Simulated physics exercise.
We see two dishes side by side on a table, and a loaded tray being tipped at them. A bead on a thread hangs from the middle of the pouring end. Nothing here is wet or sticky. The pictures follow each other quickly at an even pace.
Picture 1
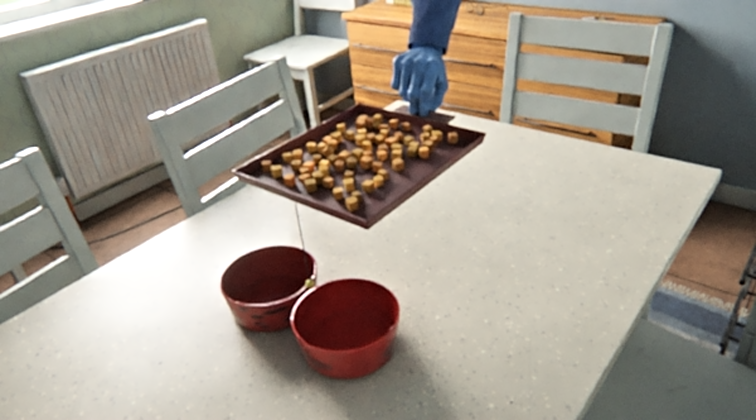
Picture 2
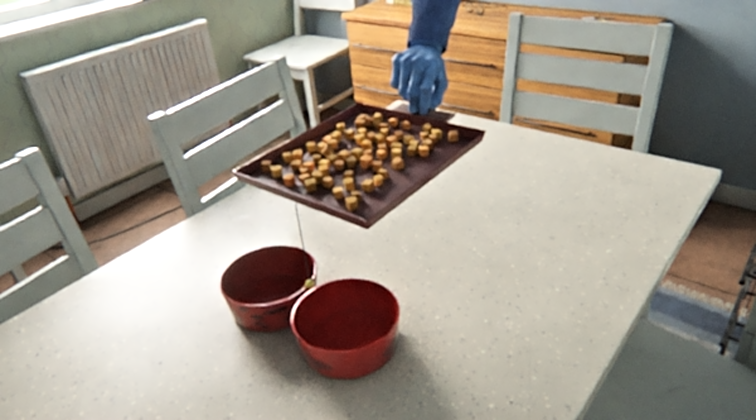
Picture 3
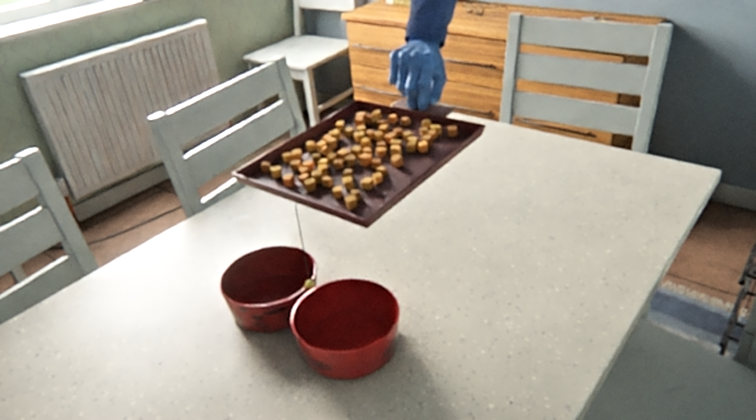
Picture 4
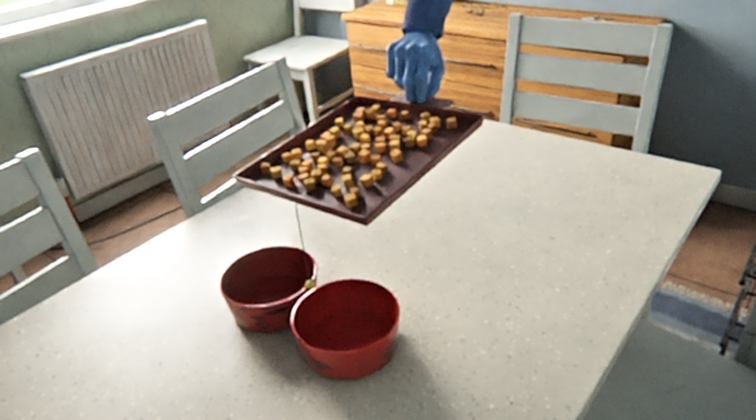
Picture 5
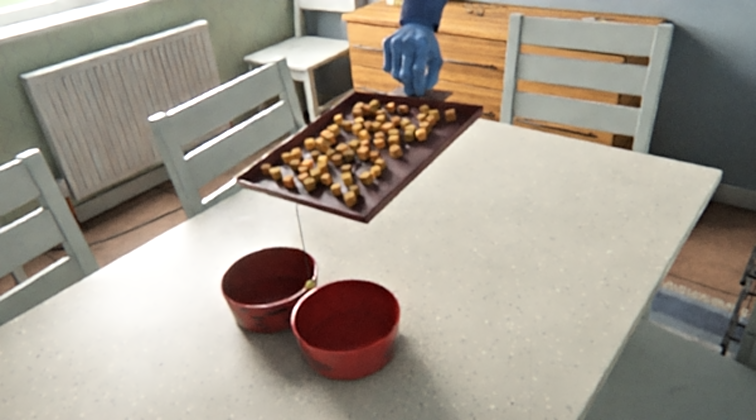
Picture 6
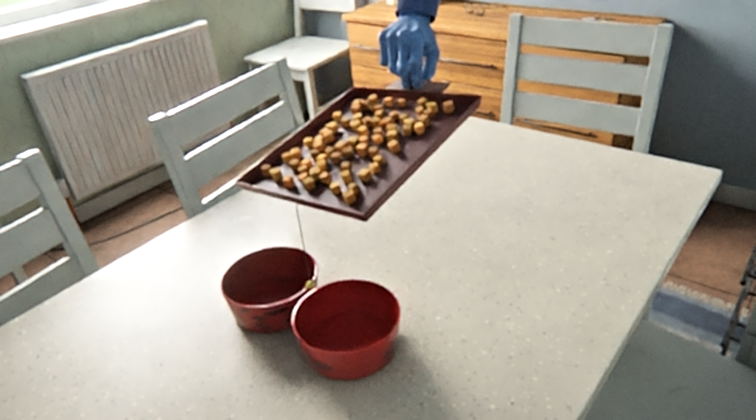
A dark maroon tray loaded with small golden-brown croutons tilts gradually, its far side rising a little as a blue-gloved hand holds that side, while the camera stays still. Below its near end, two red dishes sit side by side on a pale speckled table, with a small bead hanging on a thread between them. The view looks down across a room with pale chairs, a white radiator and wooden drawers.
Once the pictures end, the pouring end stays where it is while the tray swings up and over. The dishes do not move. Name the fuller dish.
More goes to the left dish.
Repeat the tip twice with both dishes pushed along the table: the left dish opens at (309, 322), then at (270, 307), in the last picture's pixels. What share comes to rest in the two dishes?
First some 10, then 40 per cent.
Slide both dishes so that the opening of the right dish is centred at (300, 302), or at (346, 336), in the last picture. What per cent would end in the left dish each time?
First some 50, then 60 per cent.
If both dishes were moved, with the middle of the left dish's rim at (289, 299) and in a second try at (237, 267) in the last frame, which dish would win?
In turn: Left; the left-hand dish.
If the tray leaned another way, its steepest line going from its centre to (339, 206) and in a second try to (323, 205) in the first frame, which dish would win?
In turn: Right; the right one.
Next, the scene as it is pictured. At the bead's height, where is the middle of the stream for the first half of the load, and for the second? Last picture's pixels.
The first part at (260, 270); the rest at (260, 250).
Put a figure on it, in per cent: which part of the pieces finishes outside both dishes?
About 40 per cent.
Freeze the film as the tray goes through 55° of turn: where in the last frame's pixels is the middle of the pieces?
Roughly at (280, 165).
Just after the last frame, tray tipped steeply; every one on the tray.
A moment on, tray tipped right over; every one on the tray.
Further on, tray tipped past a quarter turn; roughly two thirds in the left dish; roughly a third outside both.
When it is over, tray tipped past a quarter turn; not one in the right dish; roughly two thirds in the left dish; roughly a third outside both.
